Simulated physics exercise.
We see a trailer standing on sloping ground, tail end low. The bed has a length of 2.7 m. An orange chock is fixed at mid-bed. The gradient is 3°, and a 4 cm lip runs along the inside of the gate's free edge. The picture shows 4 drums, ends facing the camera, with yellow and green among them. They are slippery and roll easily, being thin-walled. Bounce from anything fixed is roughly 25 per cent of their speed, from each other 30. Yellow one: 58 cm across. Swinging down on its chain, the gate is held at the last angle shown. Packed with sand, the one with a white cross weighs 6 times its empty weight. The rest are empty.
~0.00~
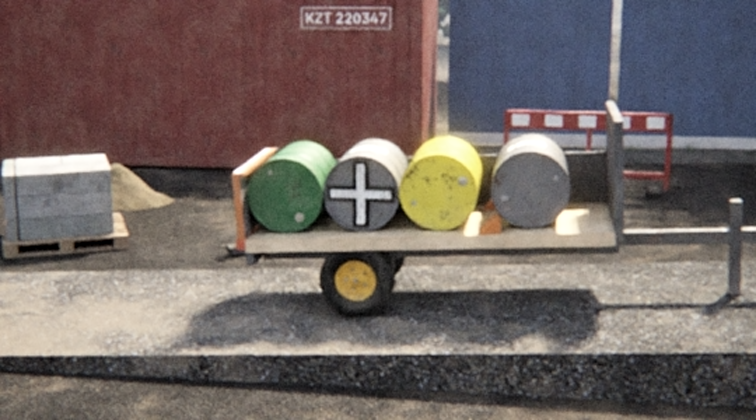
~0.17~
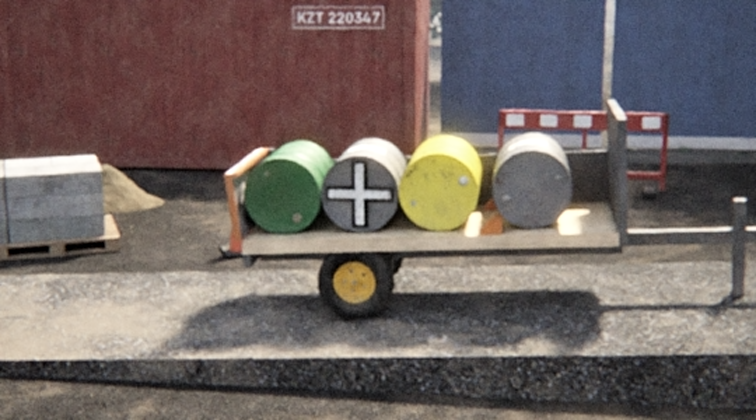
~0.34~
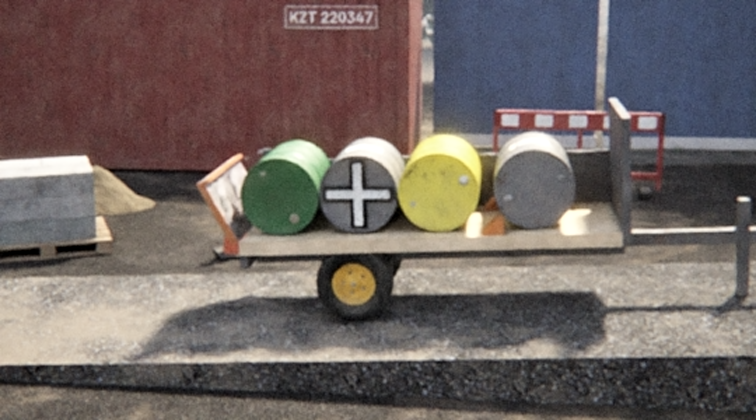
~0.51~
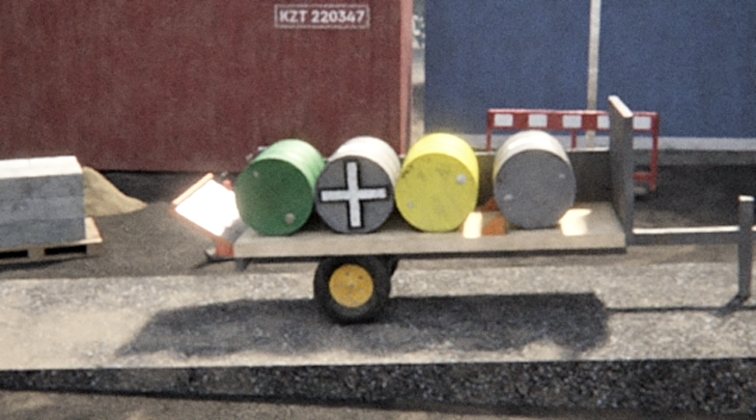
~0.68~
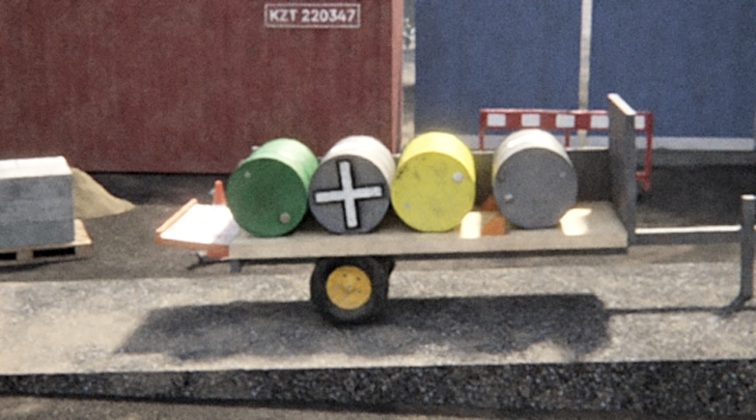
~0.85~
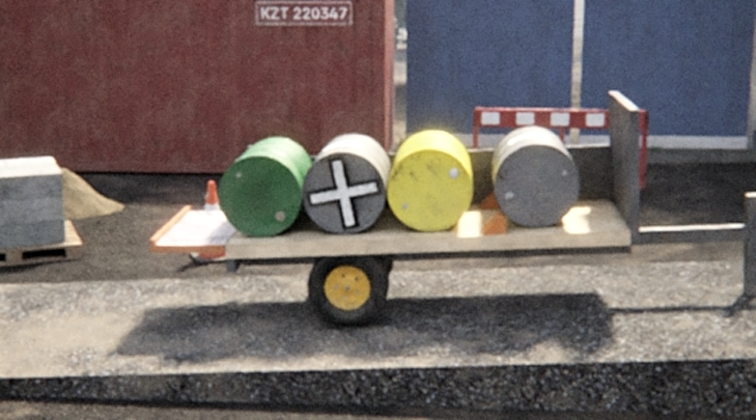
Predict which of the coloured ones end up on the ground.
Observed - yellow stays in place, green goes over the tailgate.
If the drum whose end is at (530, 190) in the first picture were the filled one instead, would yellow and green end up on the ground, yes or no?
Result - yellow: No, it would not, green: No, it would not.
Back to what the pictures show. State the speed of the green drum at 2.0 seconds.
Close to 0.4 m/s at that moment.
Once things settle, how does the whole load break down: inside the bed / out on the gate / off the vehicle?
Tally: 2; 1; 1.
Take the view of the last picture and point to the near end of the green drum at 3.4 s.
Near (143, 194).
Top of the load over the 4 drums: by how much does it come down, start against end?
0 cm.
By 2.0 s, yellow is on the bed, 115 cm short of the hinge, rolling left; green is on the gate, 5 cm past the hinge, rolling left; 0 out so far.
By 3.4 s, yellow is on the bed, 60 cm short of the hinge, rolling left; green is dropping off the gate; 1 out so far.
Finally (7.1 s), yellow is on the bed, 35 cm short of the hinge; green is out on the ground; 1 out so far.
